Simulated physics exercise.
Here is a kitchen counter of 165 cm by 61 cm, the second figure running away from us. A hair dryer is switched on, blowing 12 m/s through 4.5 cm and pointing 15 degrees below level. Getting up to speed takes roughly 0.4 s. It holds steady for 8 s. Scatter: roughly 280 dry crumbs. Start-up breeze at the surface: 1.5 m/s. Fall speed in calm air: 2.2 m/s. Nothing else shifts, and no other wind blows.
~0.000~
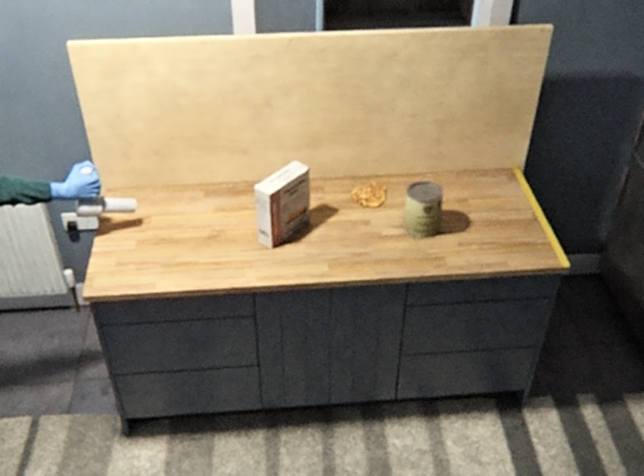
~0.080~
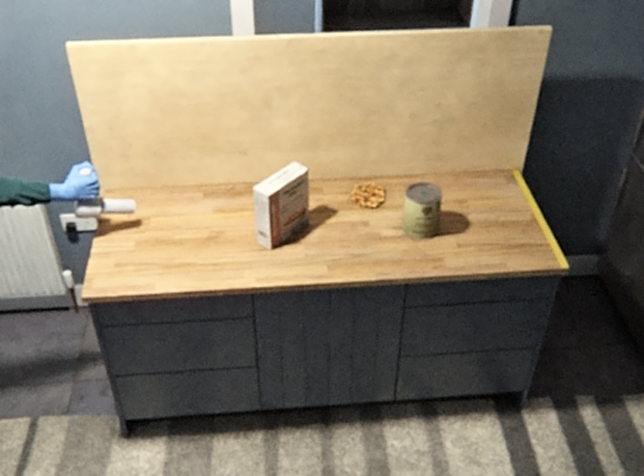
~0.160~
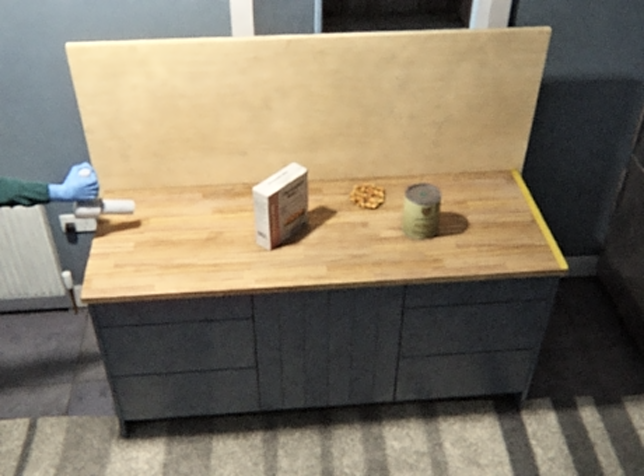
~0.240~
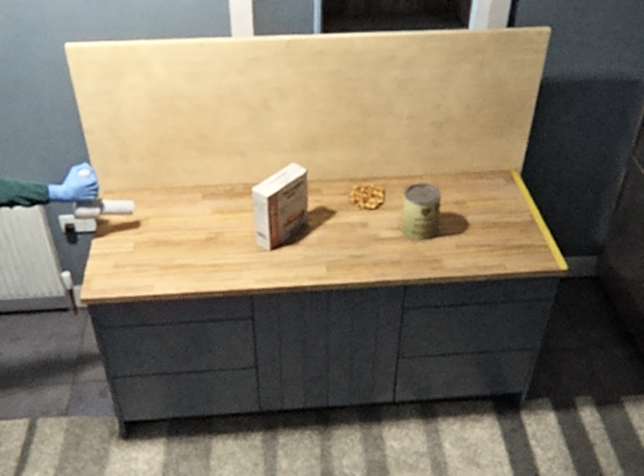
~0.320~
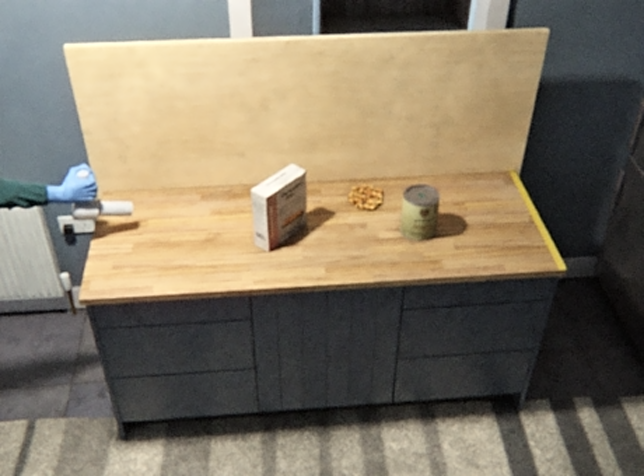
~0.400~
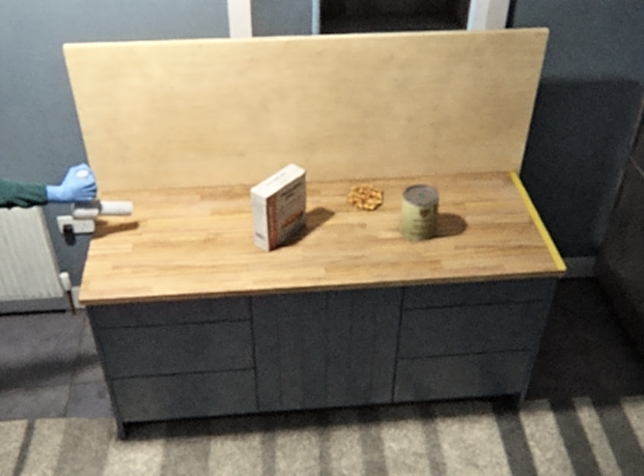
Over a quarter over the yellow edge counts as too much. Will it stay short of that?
Beyond one in four.
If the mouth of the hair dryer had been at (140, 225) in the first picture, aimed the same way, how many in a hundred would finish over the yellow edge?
Then around 100 percent.
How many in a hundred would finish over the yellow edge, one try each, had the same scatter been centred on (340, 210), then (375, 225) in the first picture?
Taking the two spots in order, I'd say around 80 percent and then 10 percent.
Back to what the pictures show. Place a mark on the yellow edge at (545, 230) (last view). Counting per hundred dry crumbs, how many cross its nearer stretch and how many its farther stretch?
Roughly 0 % cross the nearer stretch, while around 100 % cross the farther one.
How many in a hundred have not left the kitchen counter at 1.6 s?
Some 2 percent are still there.
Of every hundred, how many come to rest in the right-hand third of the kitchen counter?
Around 0 per cent.
After 1.6 s, 16 % are on the move or not yet settled, 98 % are over the yellow edge.
After 2.6 s, 0 % are on the move or not yet settled, 100 % are over the yellow edge.
After 4.4 s, 0 % are on the move or not yet settled, 100 % are over the yellow edge.
After 8.0 s, at the end, 100 % are over the yellow edge.
